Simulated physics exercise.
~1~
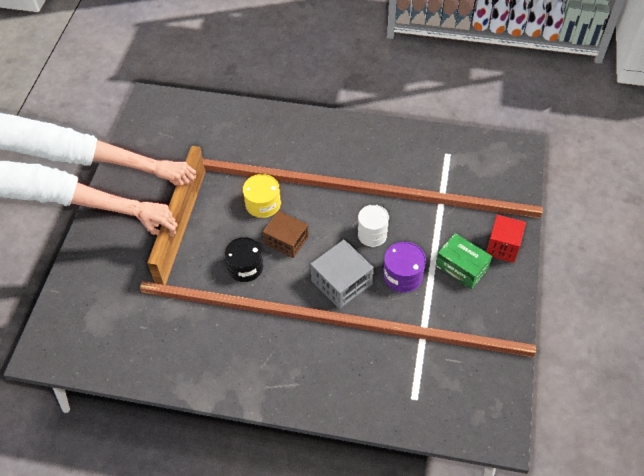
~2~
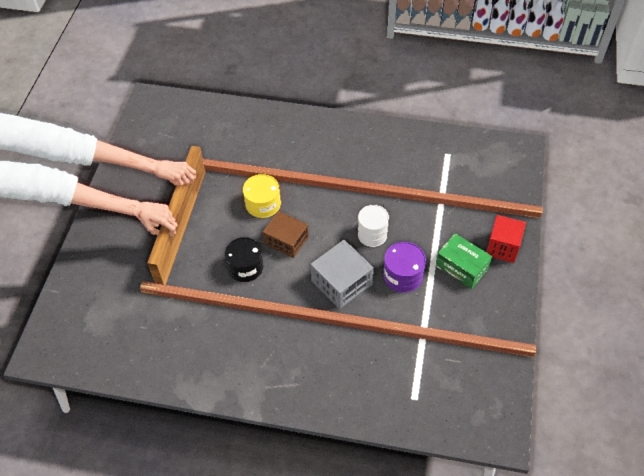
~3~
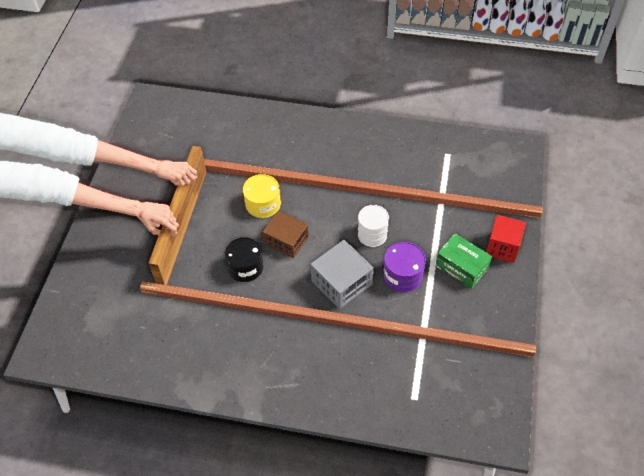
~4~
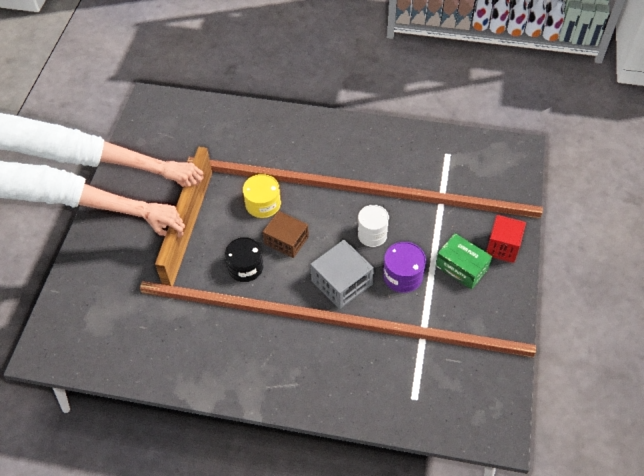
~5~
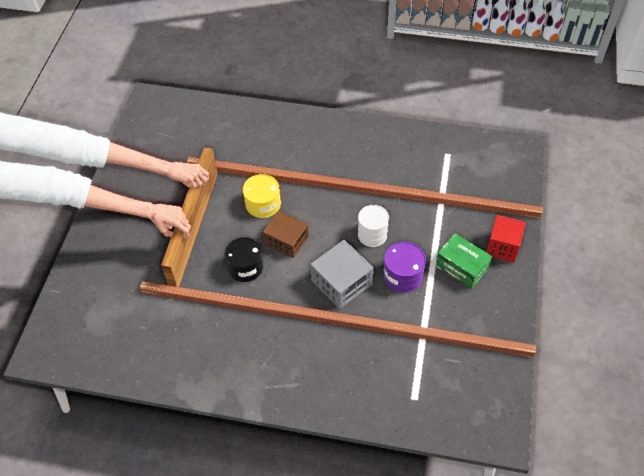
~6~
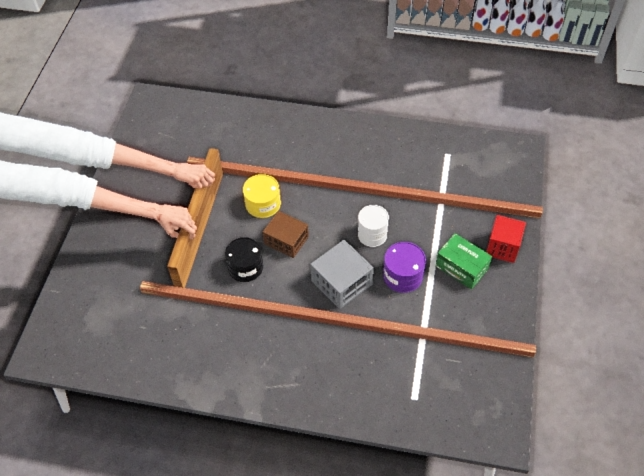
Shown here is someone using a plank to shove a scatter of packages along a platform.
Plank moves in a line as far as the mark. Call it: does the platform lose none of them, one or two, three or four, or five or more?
It loses none.
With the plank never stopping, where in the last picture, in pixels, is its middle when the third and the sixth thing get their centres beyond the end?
Pixels, in order: Around (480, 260), around (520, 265).
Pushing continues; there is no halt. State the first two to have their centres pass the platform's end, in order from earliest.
Green box, then red crate.
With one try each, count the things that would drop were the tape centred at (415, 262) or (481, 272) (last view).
Counts per try: 0 and 2.
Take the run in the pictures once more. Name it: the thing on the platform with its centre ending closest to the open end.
That's the red crate.
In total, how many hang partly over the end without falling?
Number: 2.
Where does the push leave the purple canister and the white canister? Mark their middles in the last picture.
The purple canister stops around (489, 274); the white canister around (485, 238).
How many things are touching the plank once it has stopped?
Contact count: 3.
Soon after, none off yet; red crate at rest near (506, 239); green box at rest near (463, 261); purple canister at rest near (404, 267).
At rest, the number that fall off is zero.
